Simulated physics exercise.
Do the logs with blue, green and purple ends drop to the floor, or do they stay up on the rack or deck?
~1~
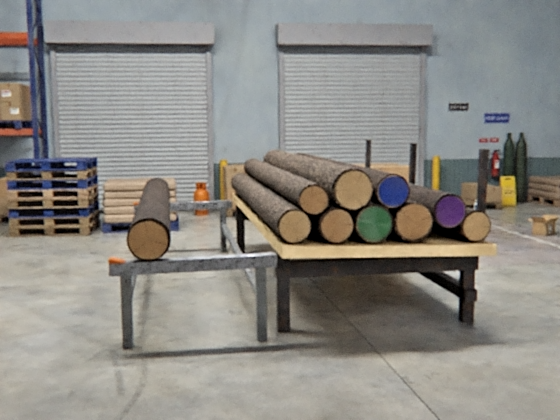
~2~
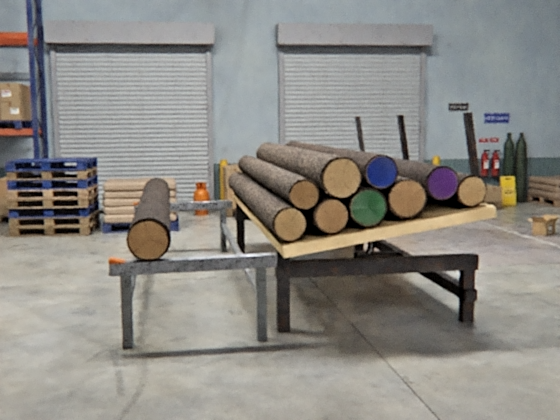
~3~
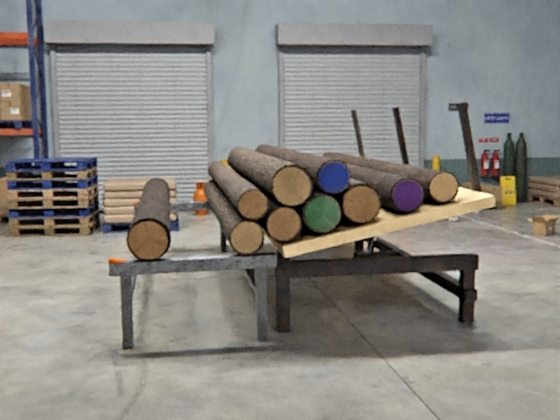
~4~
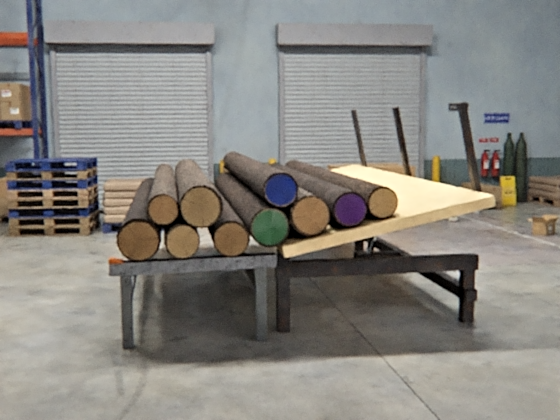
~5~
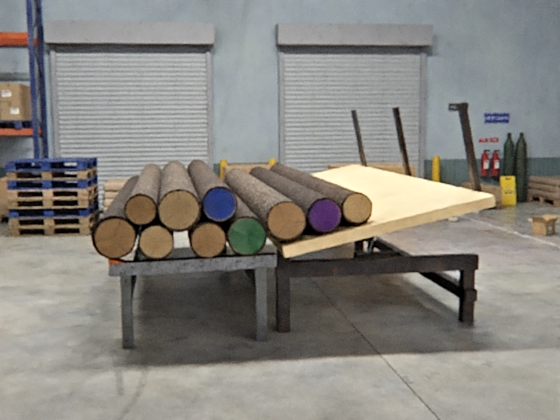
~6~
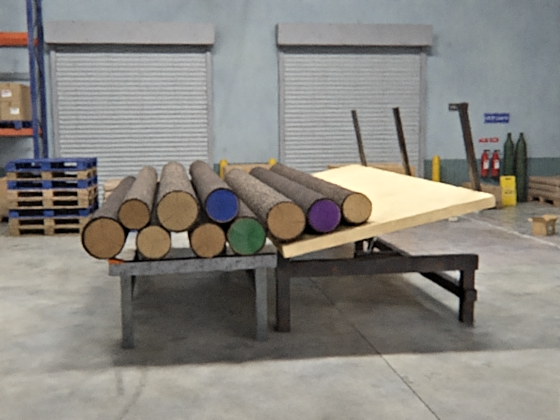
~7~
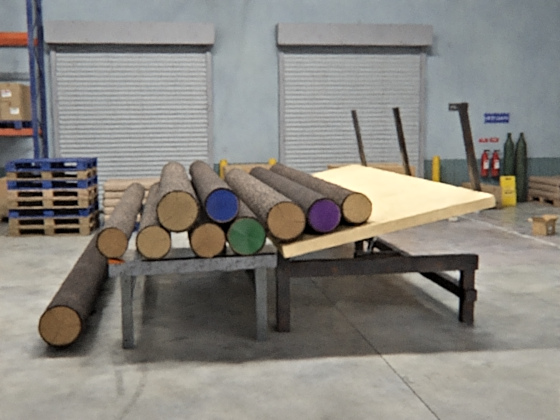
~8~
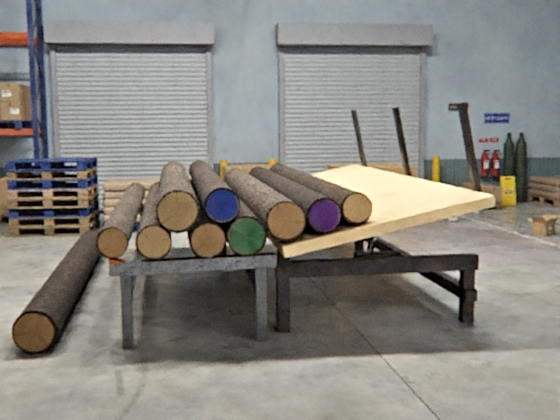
All three stay up. The blue-ended and green-ended logs come to rest on the rack, the blue one on top of others, while the purple-ended log stays on the tilted deck.
